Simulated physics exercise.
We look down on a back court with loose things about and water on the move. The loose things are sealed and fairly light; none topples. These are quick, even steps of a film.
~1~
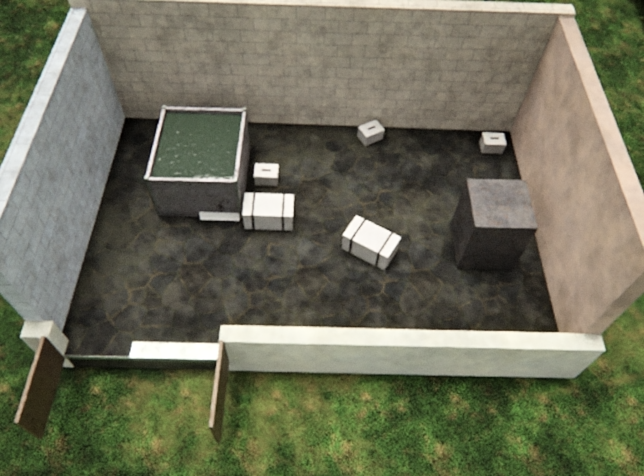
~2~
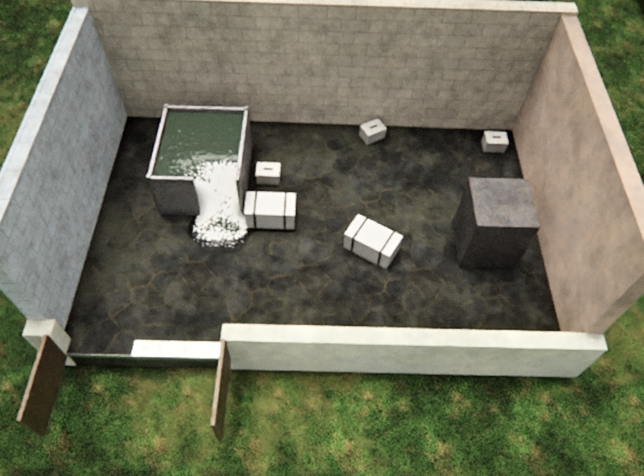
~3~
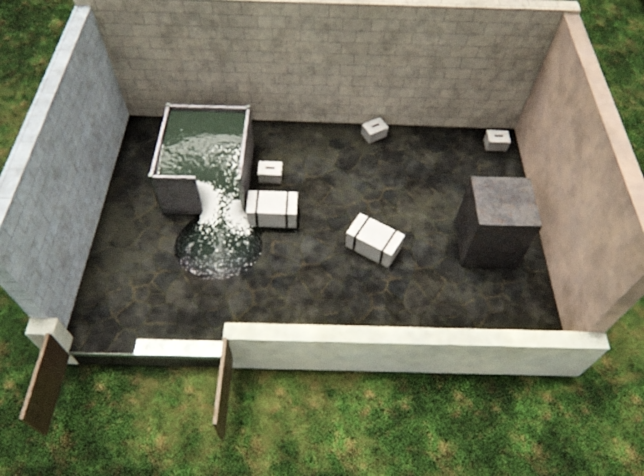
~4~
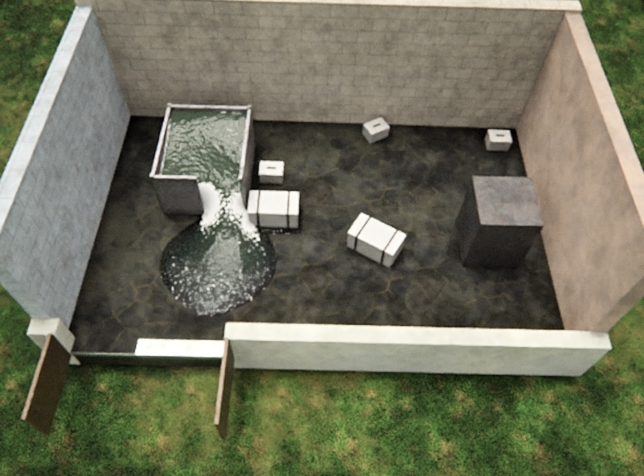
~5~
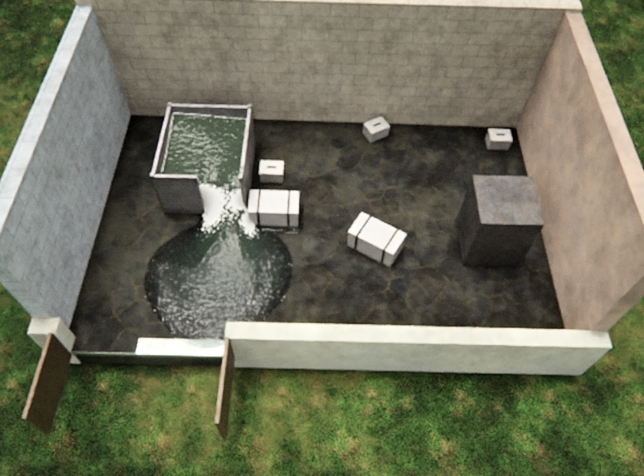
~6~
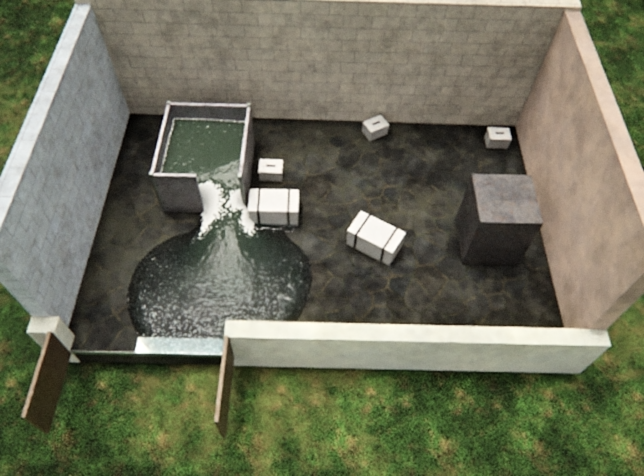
Water pours from a raised tank and spreads across the courtyard floor past still trunks.
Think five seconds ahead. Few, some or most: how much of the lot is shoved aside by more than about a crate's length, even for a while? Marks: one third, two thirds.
It is less than a third.
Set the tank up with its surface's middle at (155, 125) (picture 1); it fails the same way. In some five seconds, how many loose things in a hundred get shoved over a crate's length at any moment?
Some 0 per cent.
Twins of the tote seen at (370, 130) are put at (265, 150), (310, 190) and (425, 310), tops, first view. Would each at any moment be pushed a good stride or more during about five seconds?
One after the other: Never so far, not that far, that far or more.
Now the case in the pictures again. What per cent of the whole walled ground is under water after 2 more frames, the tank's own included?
Roughly 25 per cent.
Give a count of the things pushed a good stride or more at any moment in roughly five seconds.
I count 0.
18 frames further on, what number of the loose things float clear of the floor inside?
0 of them.
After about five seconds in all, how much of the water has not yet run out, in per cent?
Near 62 in a hundred.
A moment on, 0 of 5 are well off their spots; 0 afloat.
Next, 0 of 5 are well off their spots; 0 afloat.
Later, 0 of 5 are well off their spots; 0 afloat.
In the end, 0 of 5 are well off their spots, and 0 have been at some point; 0 afloat.
